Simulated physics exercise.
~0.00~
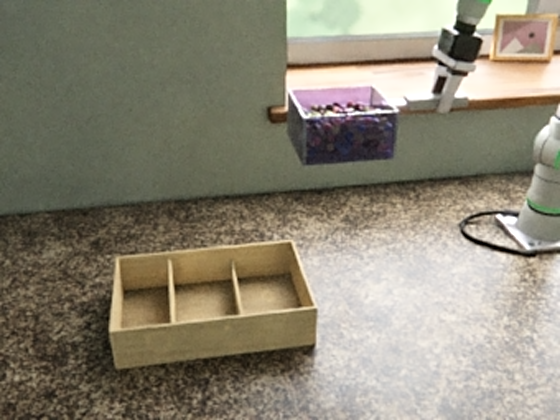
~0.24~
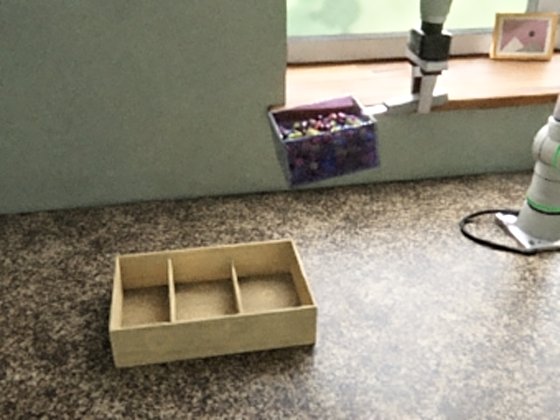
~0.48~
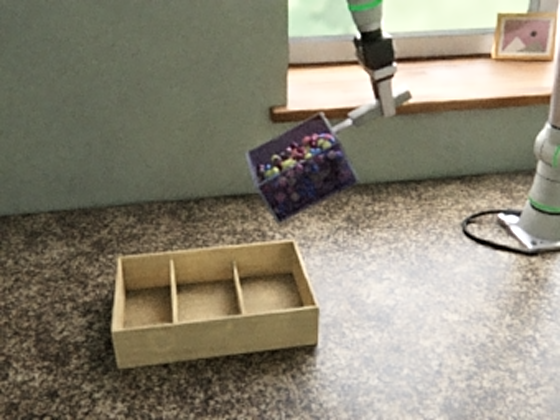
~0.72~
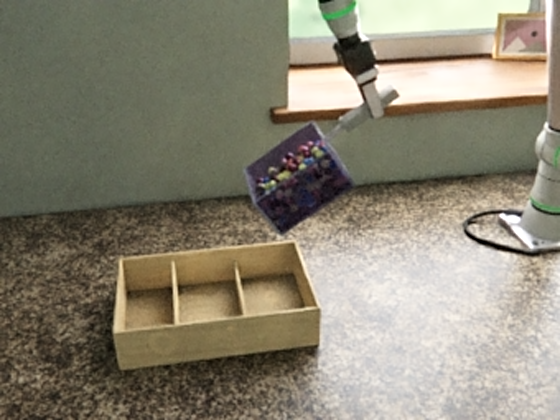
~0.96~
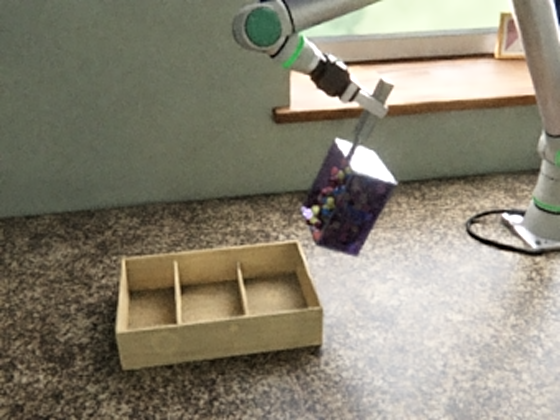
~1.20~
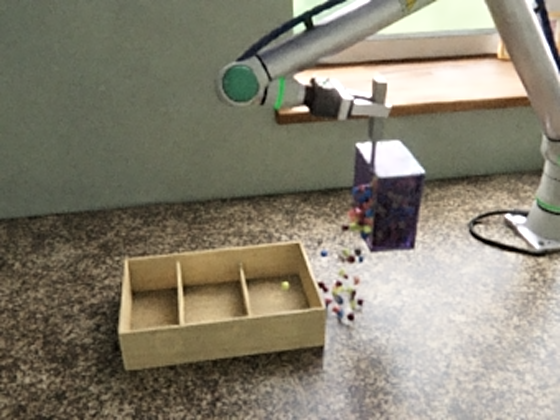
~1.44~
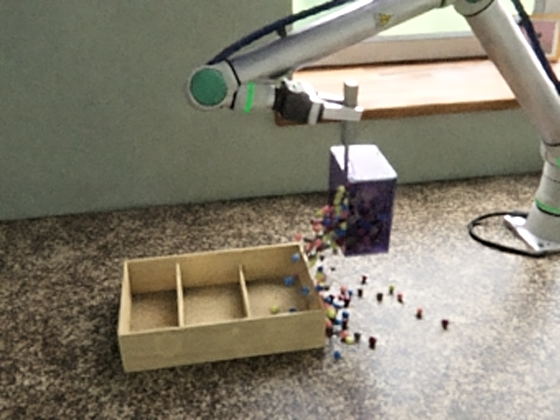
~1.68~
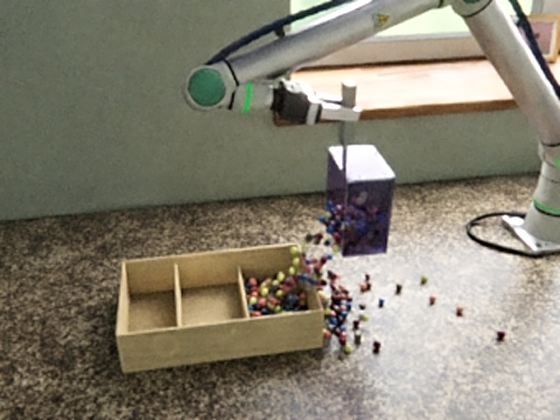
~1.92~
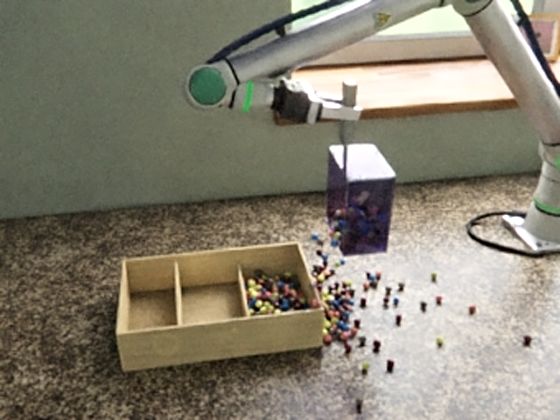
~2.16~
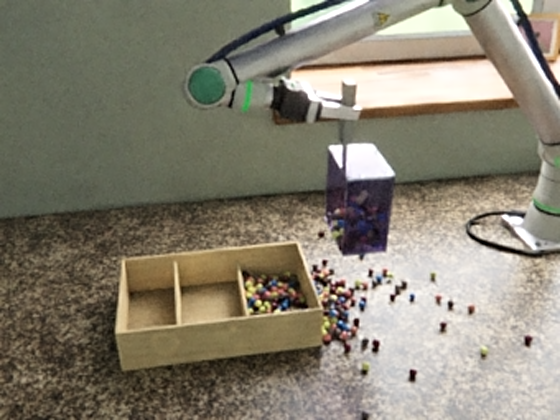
Robot arm tipping a purple box of colourful round sweets, spilling some into a wooden tray's right compartment and others across the tabletop.
